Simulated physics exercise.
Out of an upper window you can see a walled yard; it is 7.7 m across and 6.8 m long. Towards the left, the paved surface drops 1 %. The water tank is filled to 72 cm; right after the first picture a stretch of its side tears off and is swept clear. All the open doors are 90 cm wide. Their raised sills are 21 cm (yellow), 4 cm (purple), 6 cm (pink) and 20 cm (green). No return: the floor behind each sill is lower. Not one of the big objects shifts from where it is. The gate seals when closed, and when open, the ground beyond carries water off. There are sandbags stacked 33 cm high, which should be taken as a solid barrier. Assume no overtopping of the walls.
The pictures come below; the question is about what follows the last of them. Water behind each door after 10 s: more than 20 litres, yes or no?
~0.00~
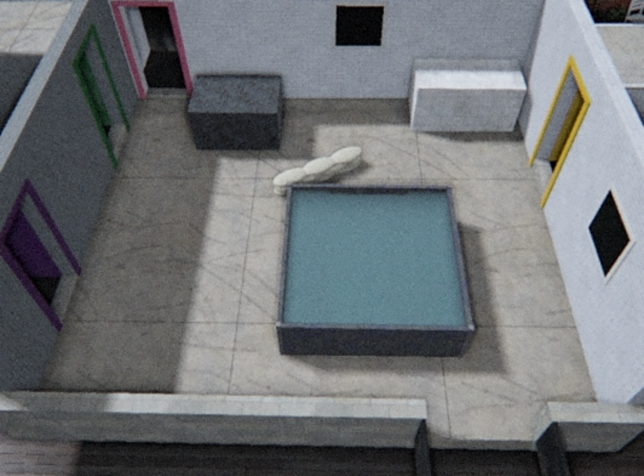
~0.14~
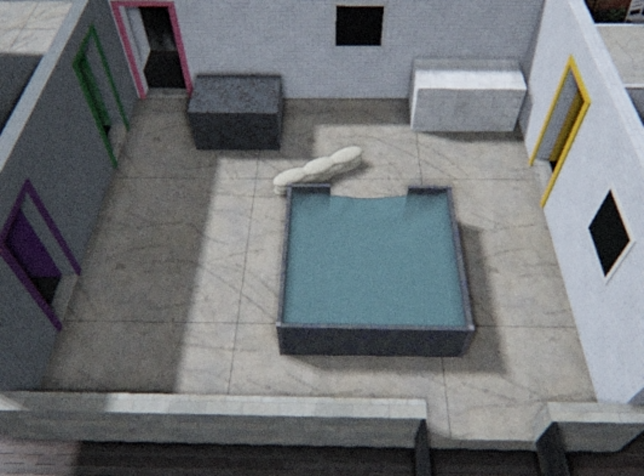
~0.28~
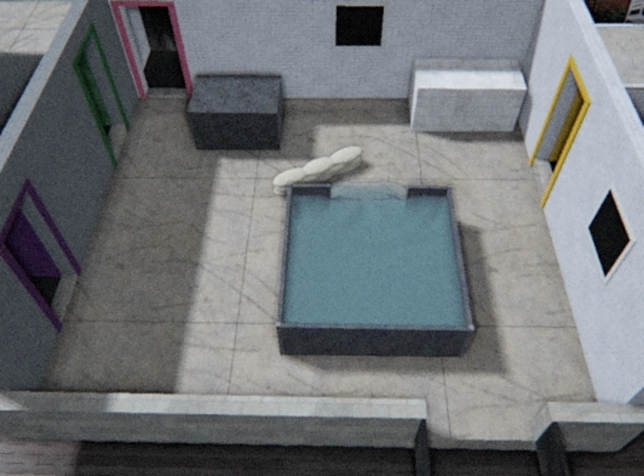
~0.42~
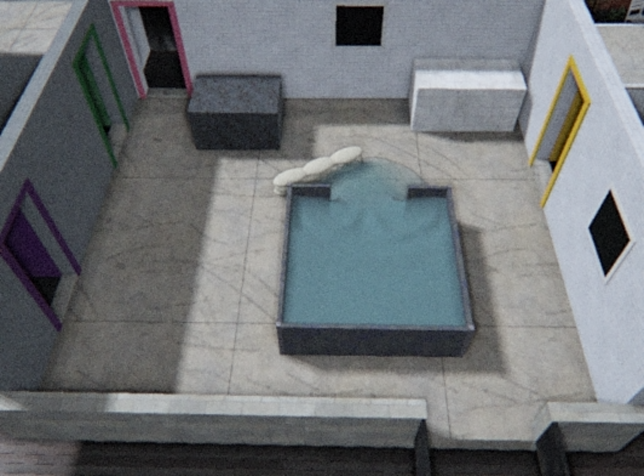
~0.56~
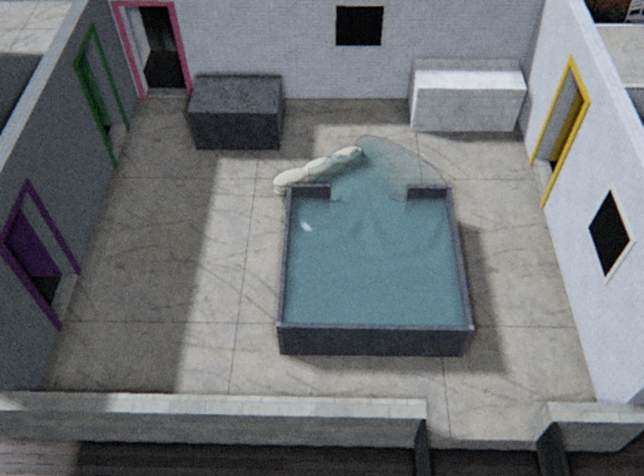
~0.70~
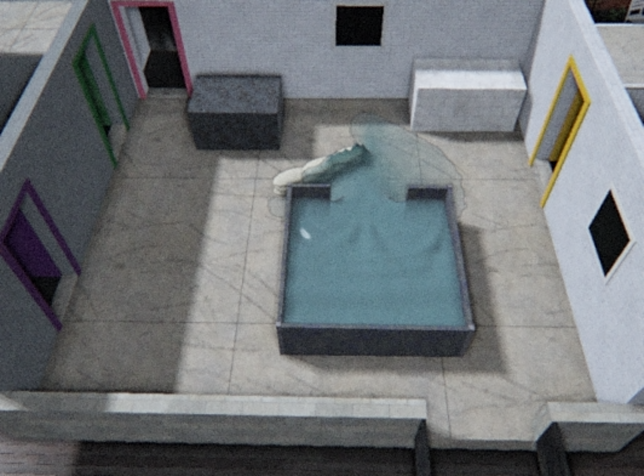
Yellow door: No; purple door: Yes; pink door: Yes; green door: No.
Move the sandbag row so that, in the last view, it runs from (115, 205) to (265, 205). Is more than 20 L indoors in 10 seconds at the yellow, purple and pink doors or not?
Yellow within the limit, purple within the limit, pink exceeded.
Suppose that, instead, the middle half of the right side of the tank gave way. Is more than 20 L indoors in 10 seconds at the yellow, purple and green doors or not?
So yellow ends up short of it, purple past the limit, green short of it.
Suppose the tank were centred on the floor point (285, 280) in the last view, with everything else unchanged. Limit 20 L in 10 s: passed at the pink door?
Then: Pink over.
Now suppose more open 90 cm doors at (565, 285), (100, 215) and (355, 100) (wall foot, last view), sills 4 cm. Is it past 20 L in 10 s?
In sequence the answers are less than that, more than that and more than that.
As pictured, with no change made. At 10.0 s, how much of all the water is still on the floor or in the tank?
Roughly 86 per cent is still there.
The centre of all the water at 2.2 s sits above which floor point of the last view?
Roughly (370, 228).
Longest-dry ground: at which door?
It's the green door that comes last.
After 1.4 s water covers 20 % of the floor and is deepest (56 cm) near (338, 176); yellow door not reached, purple door not reached, pink door not reached, green door not reached.
After 2.2 s water covers 35 % of the floor and is deepest (52 cm) near (338, 176); yellow door 7 cm at the sill, 0 L in, purple door not reached, pink door not reached, green door not reached.
After 3.5 s water covers 65 % of the floor and is deepest (48 cm) near (471, 101); yellow door 18 cm at the sill, 0 L in, purple door 7 cm at the sill, 0 L in, pink door 9 cm at the sill, 0 L in, green door not reached.
After 6.0 s water covers 85 % of the floor and is deepest (24 cm) near (338, 176); yellow door 16 cm at the sill, 2 L in, purple door 7 cm at the sill, 14 L in, pink door 10 cm at the sill, 21 L in, green door 7 cm at the sill, 0 L in.
After 10.0 s water covers 95 % of the floor and is deepest (15 cm) near (338, 176); yellow door 10 cm at the sill, 2 L in, purple door 9 cm at the sill, 56 L in, pink door 9 cm at the sill, 54 L in, green door 6 cm at the sill, 0 L in.
